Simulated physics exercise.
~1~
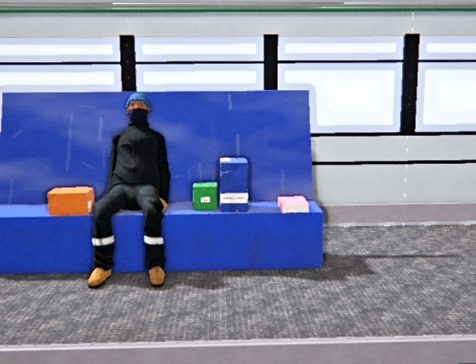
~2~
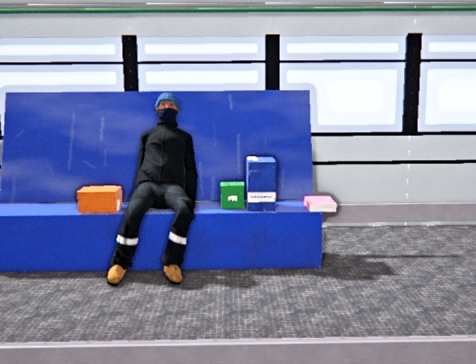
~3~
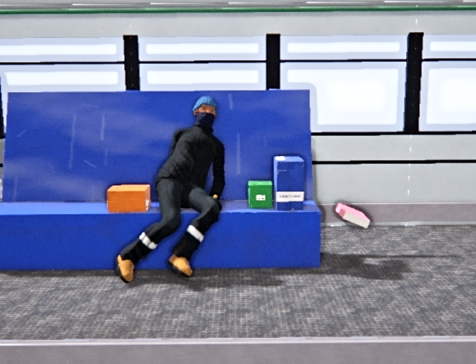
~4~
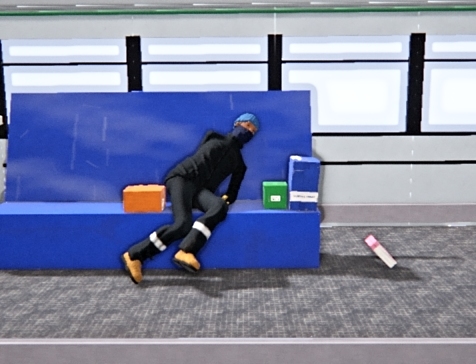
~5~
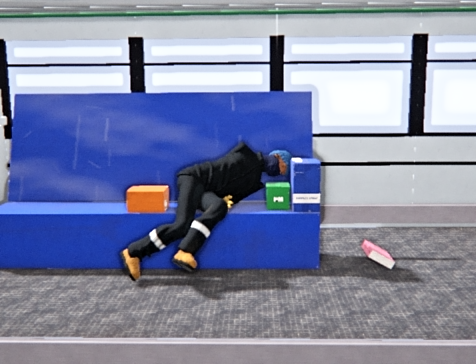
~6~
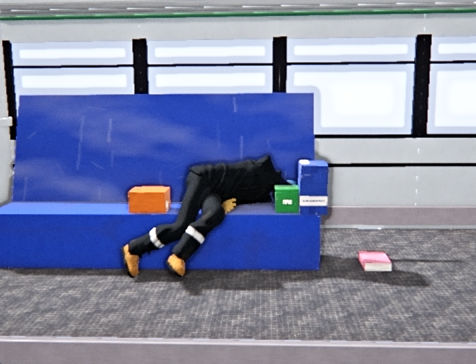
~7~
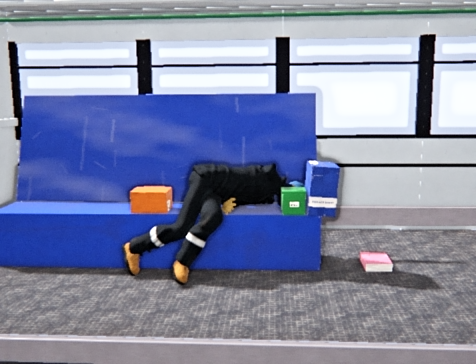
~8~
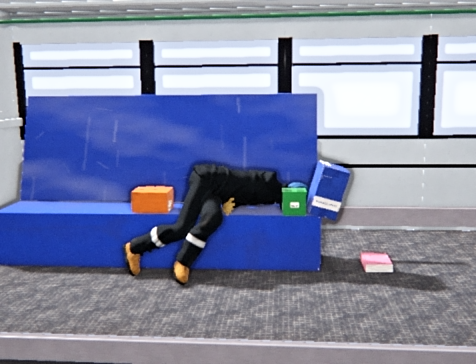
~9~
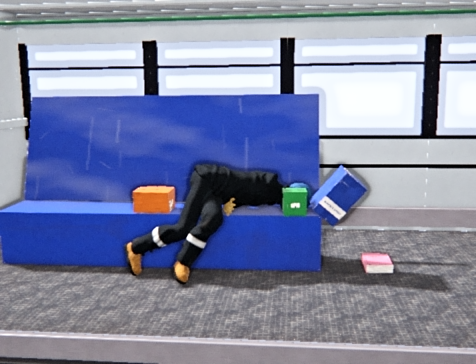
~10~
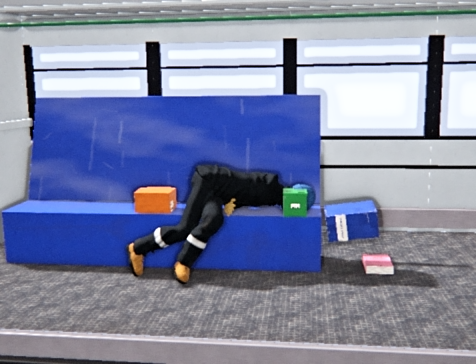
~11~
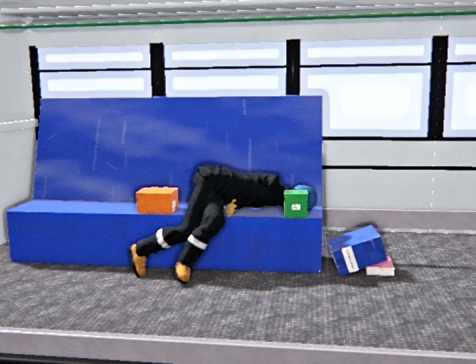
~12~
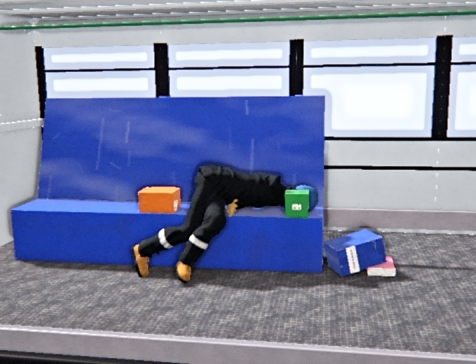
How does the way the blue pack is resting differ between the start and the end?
At the start the blue pack stands upright on the bench, and at the end it lies on its side on the floor.
